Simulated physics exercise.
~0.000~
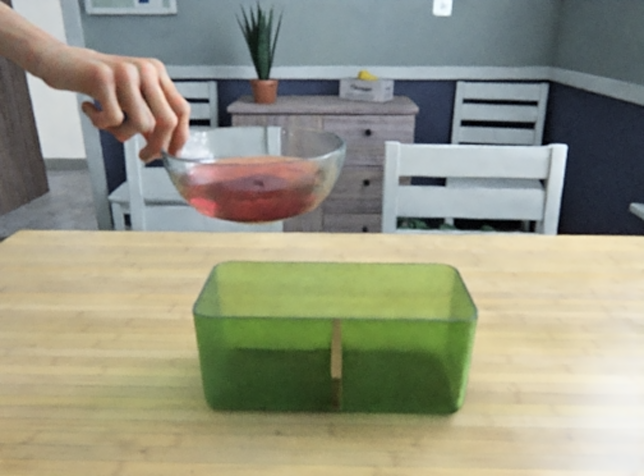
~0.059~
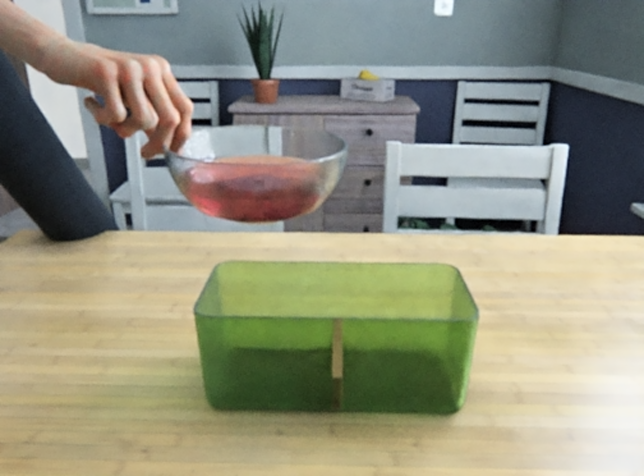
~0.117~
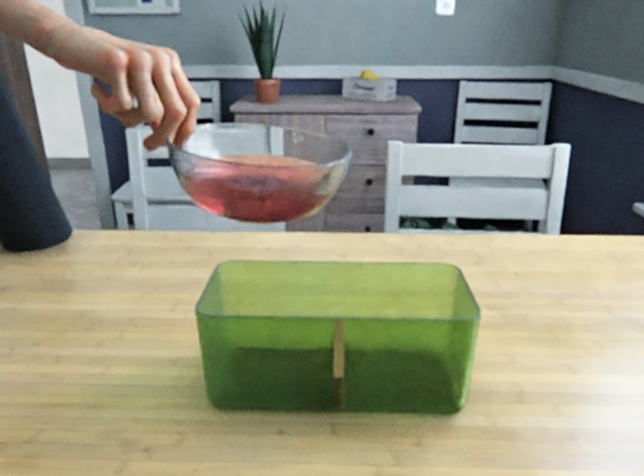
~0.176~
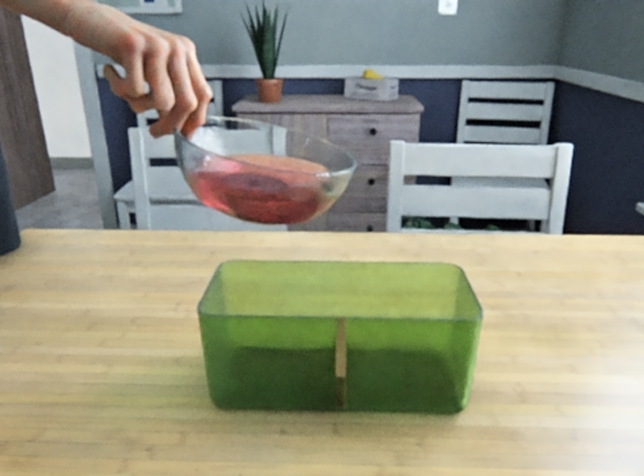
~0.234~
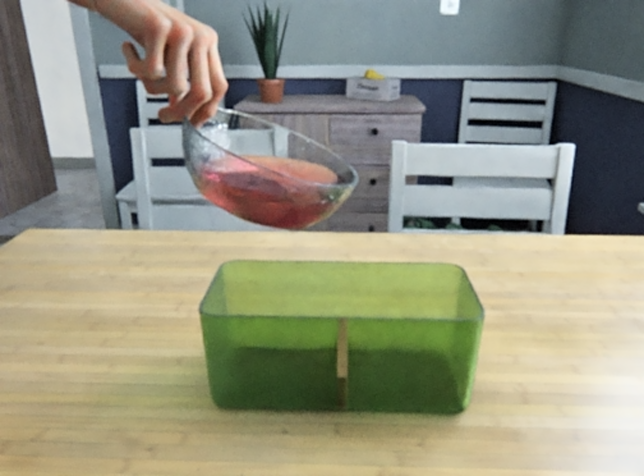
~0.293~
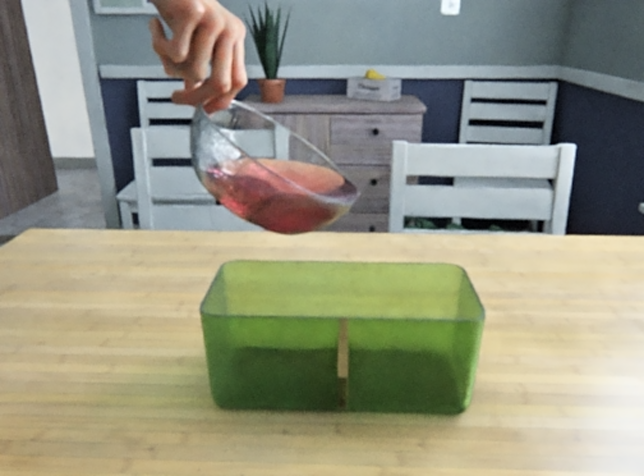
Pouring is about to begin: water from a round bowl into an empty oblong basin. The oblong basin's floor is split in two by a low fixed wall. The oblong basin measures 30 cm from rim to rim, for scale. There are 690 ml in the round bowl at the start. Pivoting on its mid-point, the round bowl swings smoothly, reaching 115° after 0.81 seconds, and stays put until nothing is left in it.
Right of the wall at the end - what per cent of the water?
Near 68 per cent.
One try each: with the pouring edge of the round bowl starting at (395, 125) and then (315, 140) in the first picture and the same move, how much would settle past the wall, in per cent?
Try 1: 80 %; try 2: 55 %.
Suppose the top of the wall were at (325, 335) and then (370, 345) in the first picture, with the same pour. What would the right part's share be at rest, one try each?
Respectively close to 80 and 45 %.
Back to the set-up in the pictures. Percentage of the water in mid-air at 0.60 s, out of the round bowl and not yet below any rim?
Roughly 22 percent.
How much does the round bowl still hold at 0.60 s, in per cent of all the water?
Roughly 8 %.
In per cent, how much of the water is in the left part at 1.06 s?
I'd put it near 28 percent.
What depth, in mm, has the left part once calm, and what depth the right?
Left roughly 10 mm; right roughly 26 mm.
By 0.60 s the tilt is 97° and 8 per cent is still to pour, 2 is left of the wall and 69 right of it.
By 0.82 s the tilt is 115° and 0 per cent is still to pour, 24 is left of the wall and 69 right of it.
By 1.06 s the tilt is 115° and 0 per cent is still to pour, 28 is left of the wall and 70 right of it.
By 1.31 s the tilt is 115° and 0 per cent is still to pour, 29 is left of the wall and 68 right of it.
At rest 29 per cent lies left of the wall, 68 right of it and 2 outside.
